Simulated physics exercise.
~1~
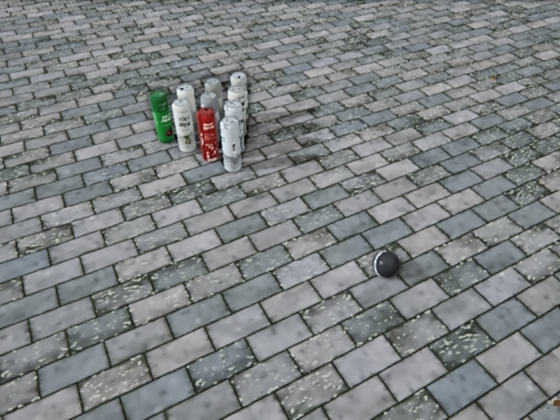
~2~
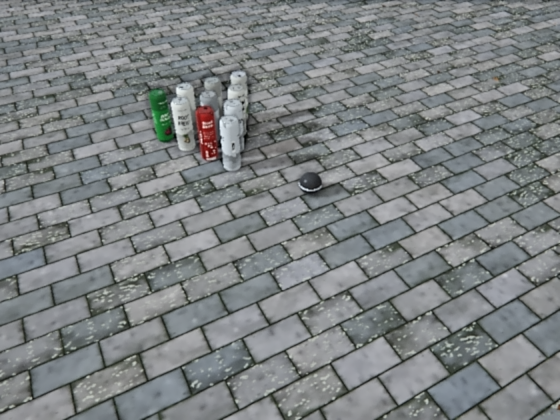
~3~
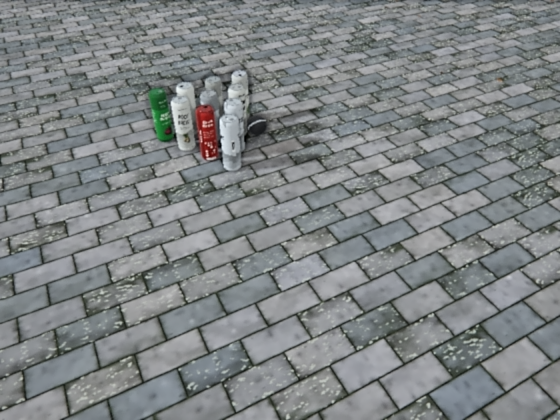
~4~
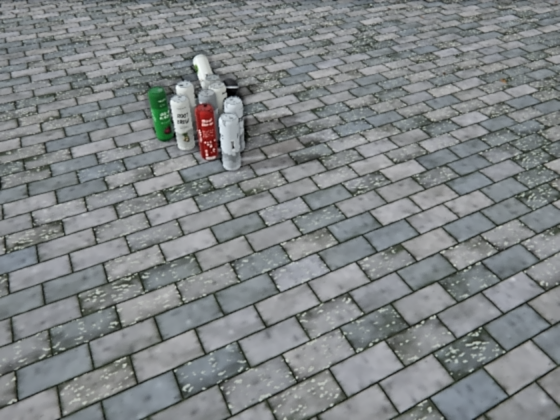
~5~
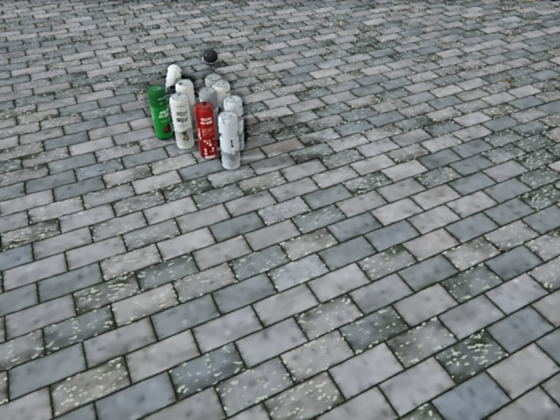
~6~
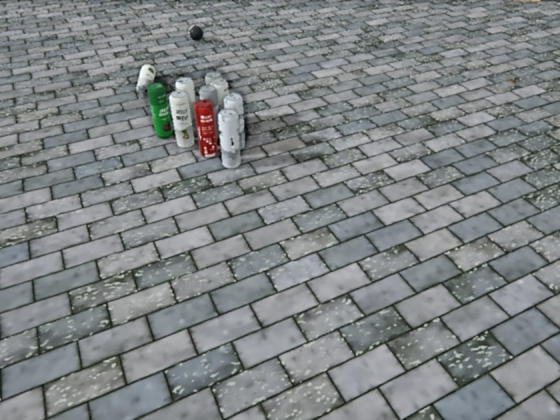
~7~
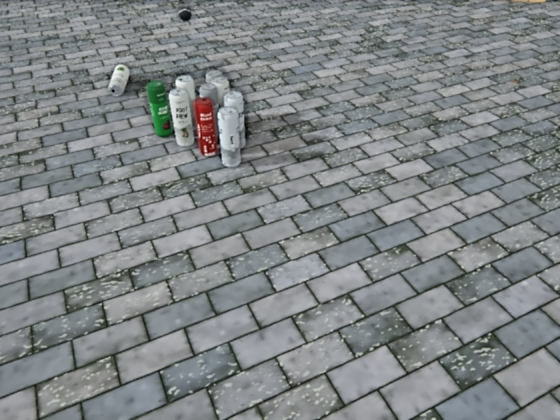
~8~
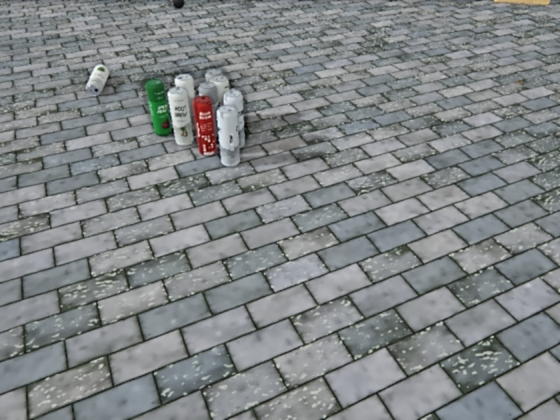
A dark ball rolled up and left across grey paving bricks and clipped the back of a cluster of tubes, knocking one white tube over and sending it off leftward, while the green and red ones stayed standing and the ball rolled away.
